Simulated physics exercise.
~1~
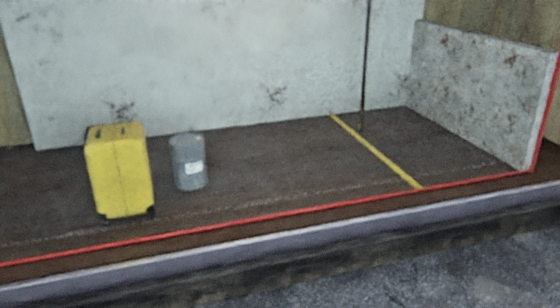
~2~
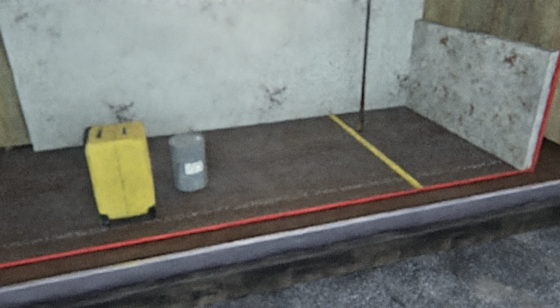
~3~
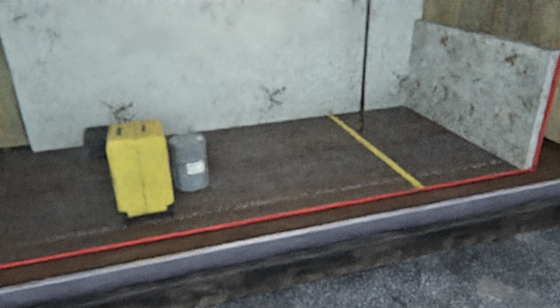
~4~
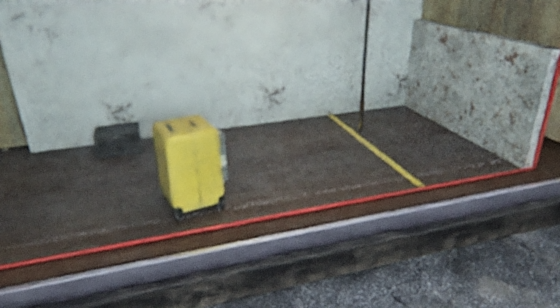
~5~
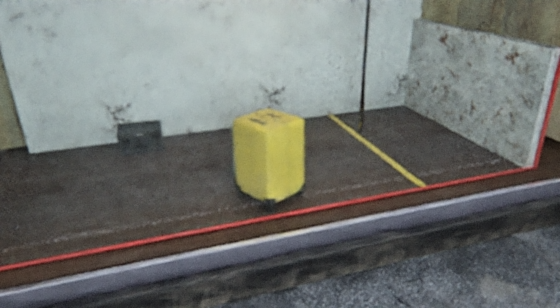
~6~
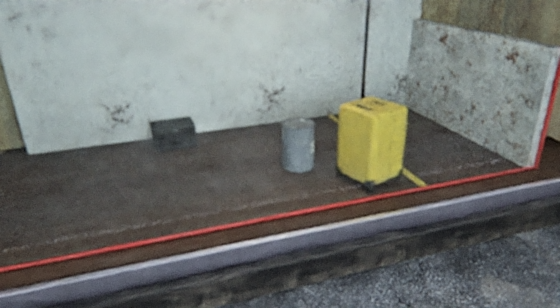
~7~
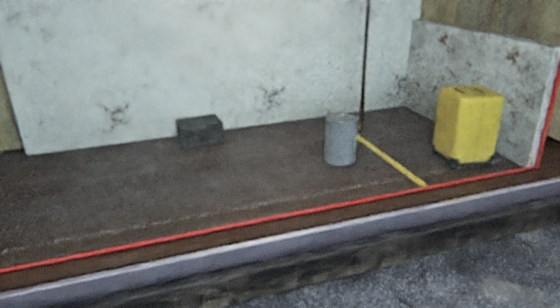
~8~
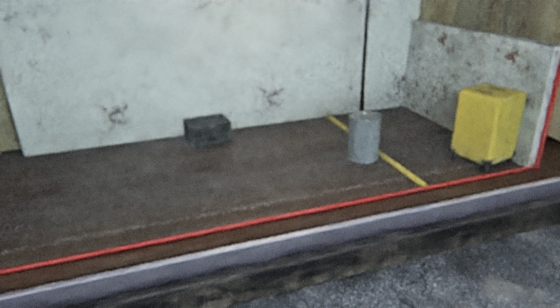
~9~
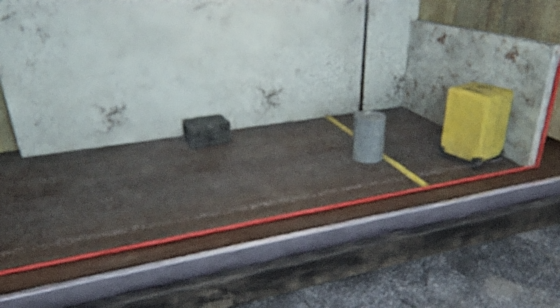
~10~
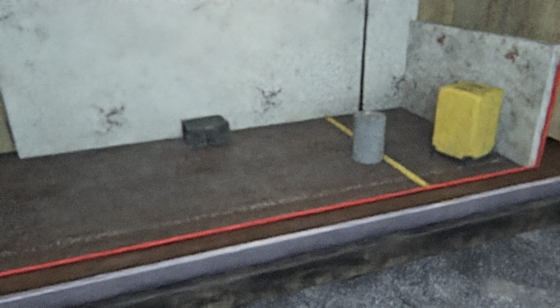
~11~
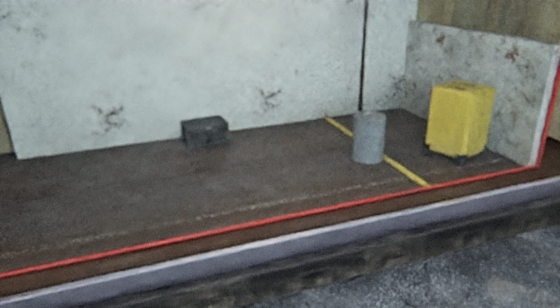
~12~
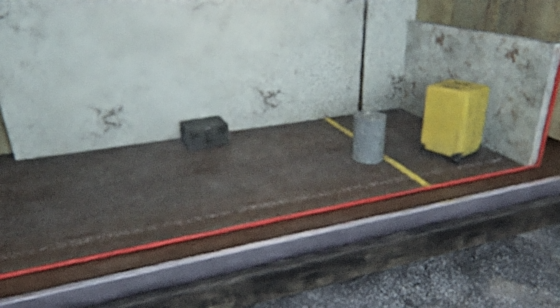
In an open bay with pale, scuffed walls and a dark floor, a yellow wheeled case stands beside a grey drum, left of a yellow line. The case starts rolling right and passes in front of the drum, while a black crate comes into view behind it. All three move right, the case pulling well ahead, turning as it goes and crossing the line. It reaches the right end near the low wall, as the drum and crate slow behind it. The case then rolls back a little to the left and settles, with the drum upright just short of the line and the crate farther left near the back wall.
